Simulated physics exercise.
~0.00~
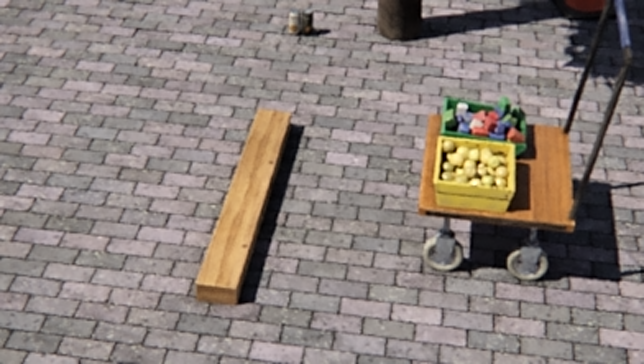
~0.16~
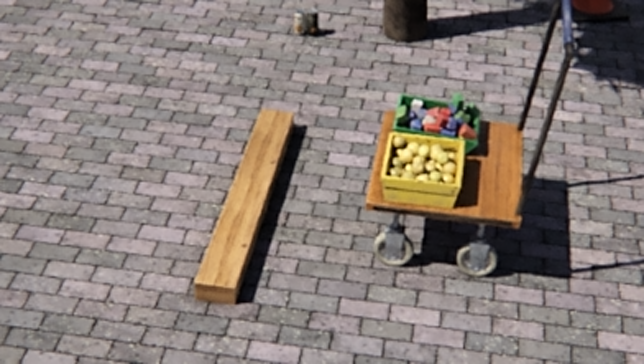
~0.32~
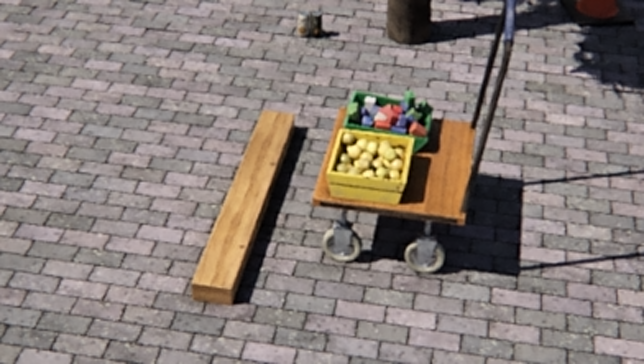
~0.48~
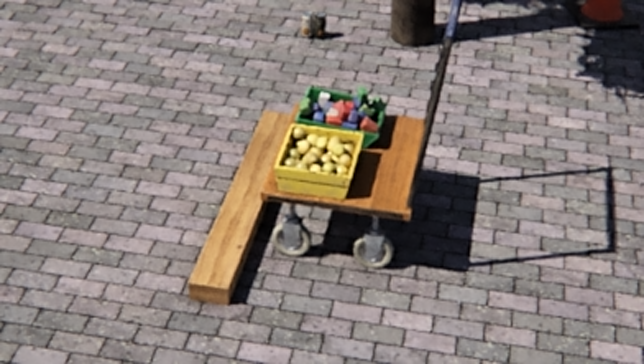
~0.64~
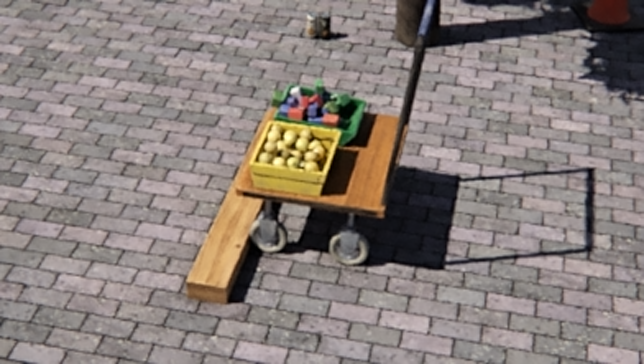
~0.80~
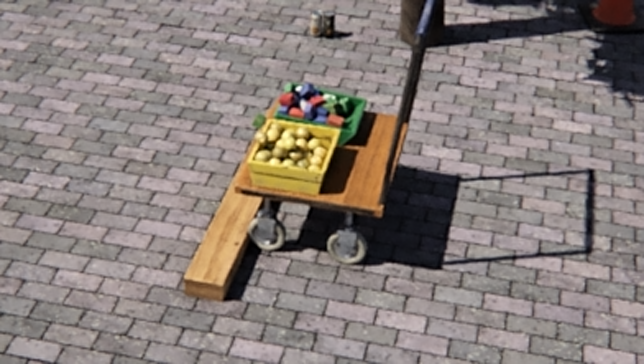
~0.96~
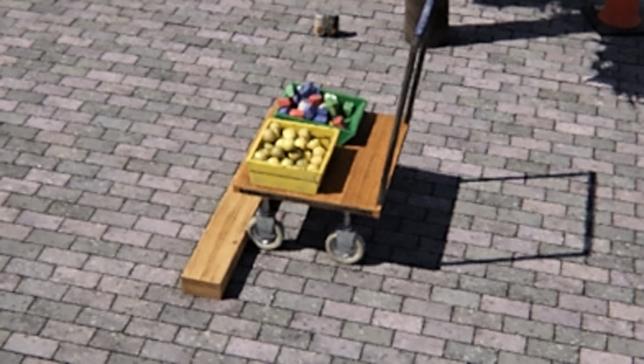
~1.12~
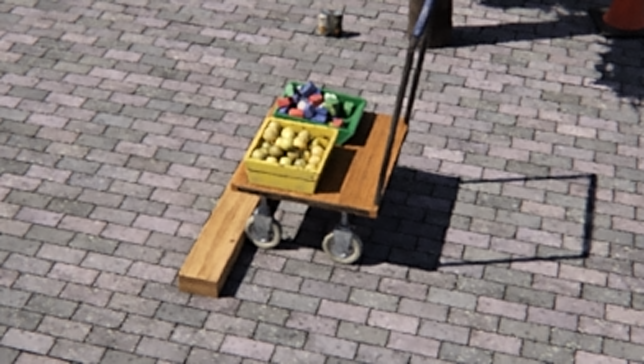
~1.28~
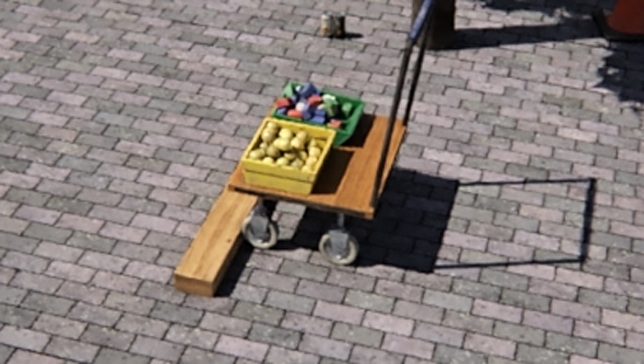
A wooden trolley carrying a yellow crate of yellow apples and a green crate of colourful toy bricks rolled left across the paving, stopped against a long wooden beam, and stayed there with both crates on its deck and still well filled.
